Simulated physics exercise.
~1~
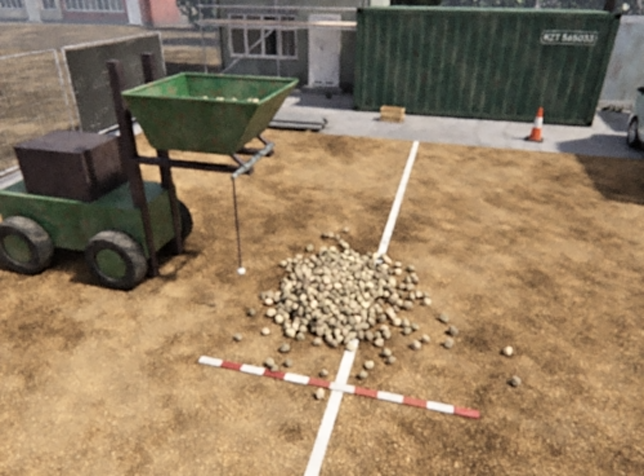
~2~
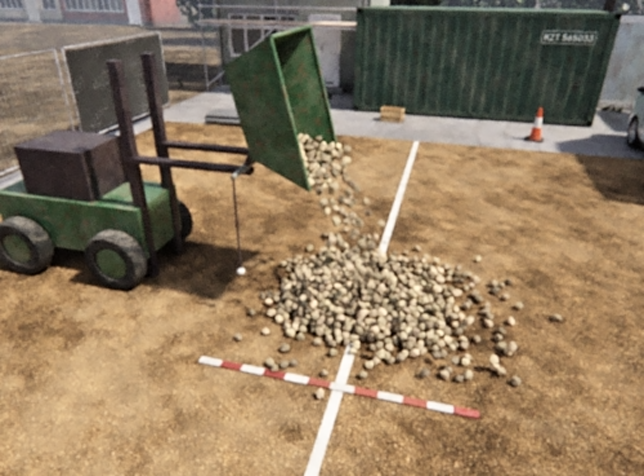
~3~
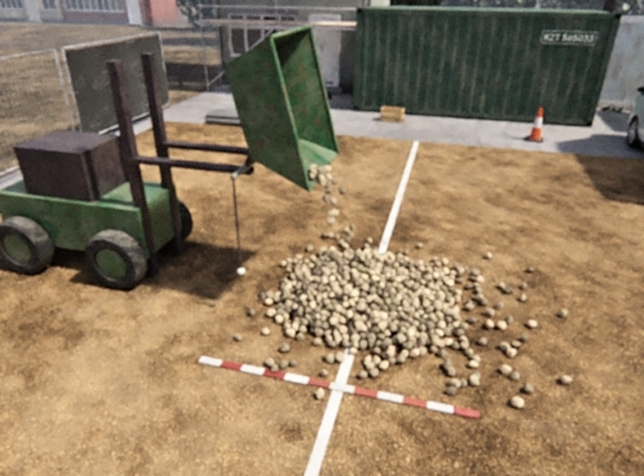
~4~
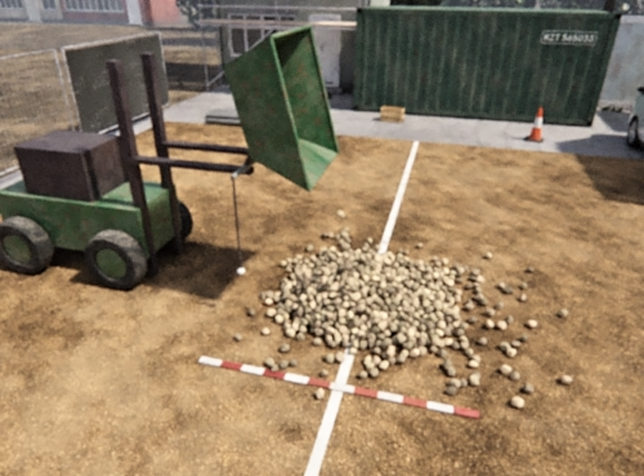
A green skip on a fork truck tips and empties its stones onto the loose pile.
